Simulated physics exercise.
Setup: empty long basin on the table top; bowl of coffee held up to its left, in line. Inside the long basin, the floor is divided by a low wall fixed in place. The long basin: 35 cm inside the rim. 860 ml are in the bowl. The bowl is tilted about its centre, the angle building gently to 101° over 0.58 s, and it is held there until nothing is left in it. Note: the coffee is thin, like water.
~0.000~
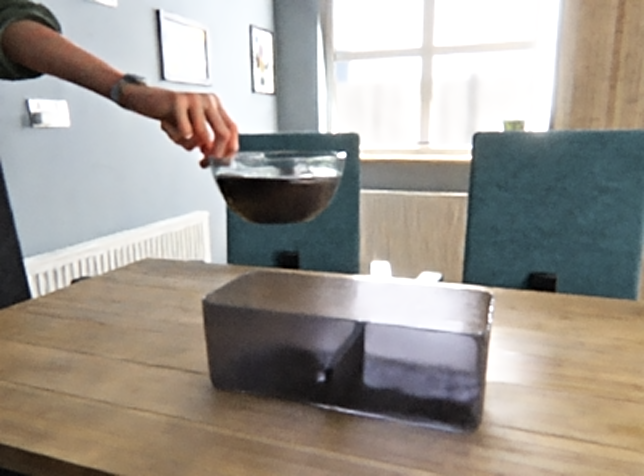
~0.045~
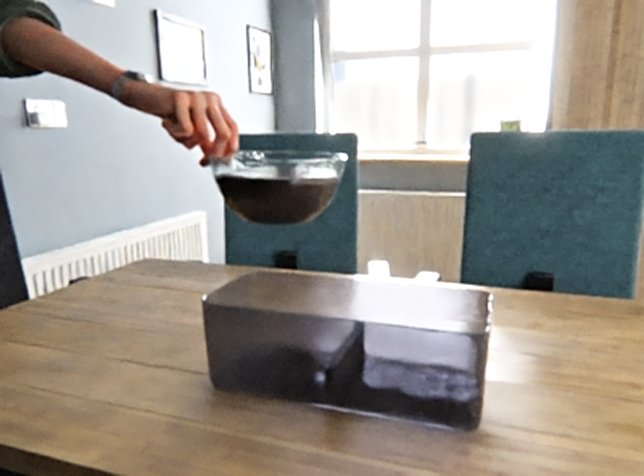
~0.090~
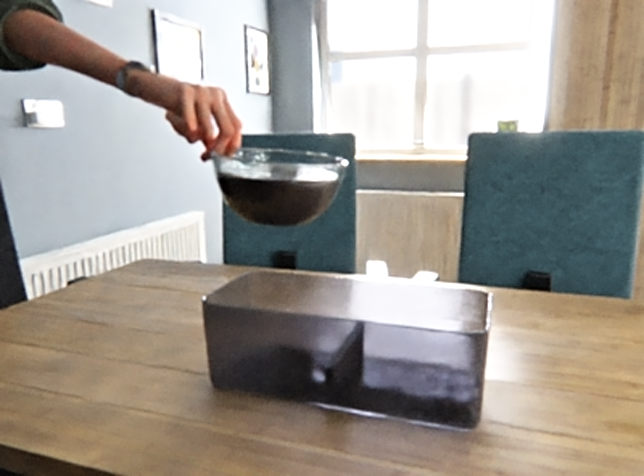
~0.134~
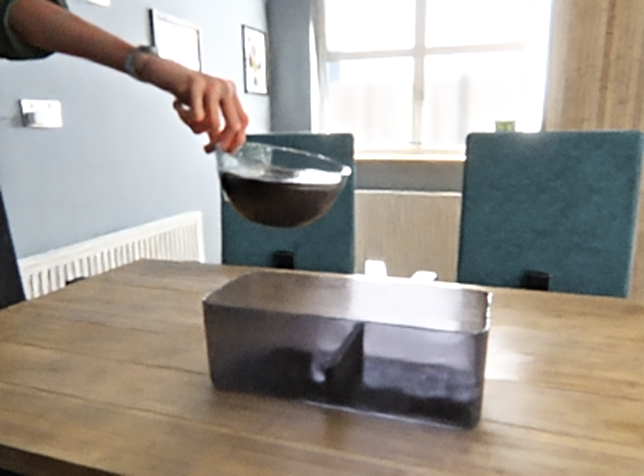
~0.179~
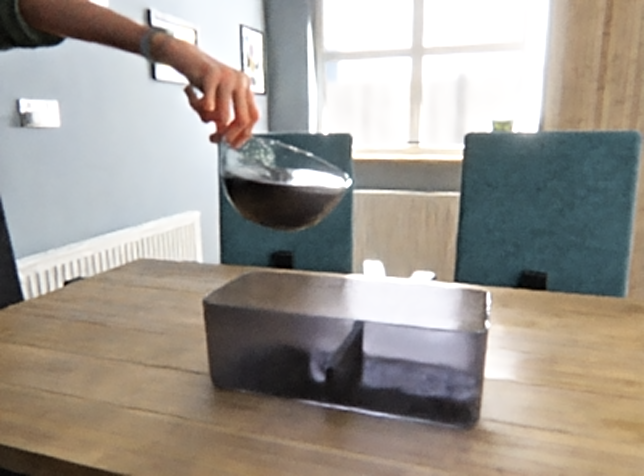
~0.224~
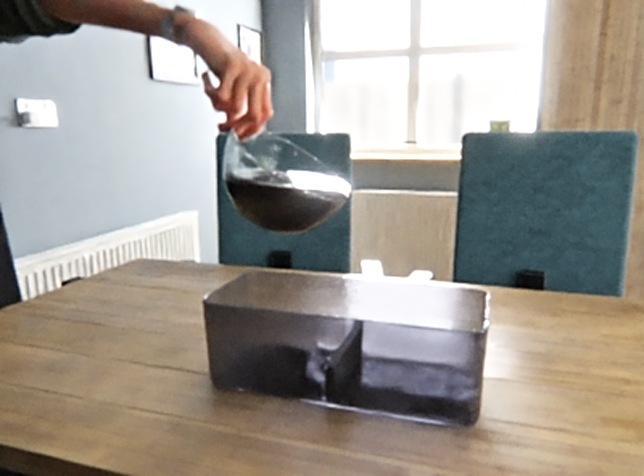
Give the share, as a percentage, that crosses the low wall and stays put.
Around 76 %.
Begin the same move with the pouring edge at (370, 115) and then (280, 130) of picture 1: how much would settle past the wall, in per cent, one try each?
80 per cent first, 15 per cent second.
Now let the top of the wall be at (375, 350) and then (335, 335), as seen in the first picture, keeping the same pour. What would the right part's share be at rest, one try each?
Result: 40 per cent, then 90 per cent.
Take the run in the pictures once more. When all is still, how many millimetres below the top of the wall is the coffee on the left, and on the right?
The left comes to roughly 42 mm and the right to roughly 22 mm.
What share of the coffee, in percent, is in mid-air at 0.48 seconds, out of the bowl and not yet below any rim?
Share: Roughly 42 per cent.
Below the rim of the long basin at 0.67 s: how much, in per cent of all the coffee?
I reckon close to 92 per cent.
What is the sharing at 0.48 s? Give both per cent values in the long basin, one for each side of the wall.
Left roughly 0 per cent, right roughly 40.
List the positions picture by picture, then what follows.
The first frame shows tilt 0°; pouring edge (341, 157); surface from (227, 172) to (338, 174); the long basin's rim runs from (227, 285) to (491, 313); the wall's top is at (347, 345).
The second frame shows tilt 2°; pouring edge (341, 160); surface from (227, 171) to (338, 176).
The third frame shows tilt 6°; pouring edge (343, 166); surface from (228, 171) to (338, 178).
The fourth frame shows tilt 13°; pouring edge (345, 175); surface from (230, 169) to (341, 181).
The fifth frame shows tilt 22°; pouring edge (346, 187); surface from (233, 168) to (345, 184).
The sixth frame shows tilt 33°; pouring edge (345, 201); surface from (235, 171) to (343, 191); 2 per cent is over the edge.
After 0.48 s the tilt is 94° and 18 per cent is still to pour, 0 is left of the wall and 40 right of it.
After 0.67 s the tilt is 101° and 1 per cent is still to pour, 16 is left of the wall and 77 right of it.
After 0.87 s the tilt is 101° and 0 per cent is still to pour, 22 is left of the wall and 76 right of it.
After 1.08 s the tilt is 101° and 0 per cent is still to pour, 23 is left of the wall and 76 right of it.
In the end 23 per cent lies left of the wall, 76 right of it and 1 outside.
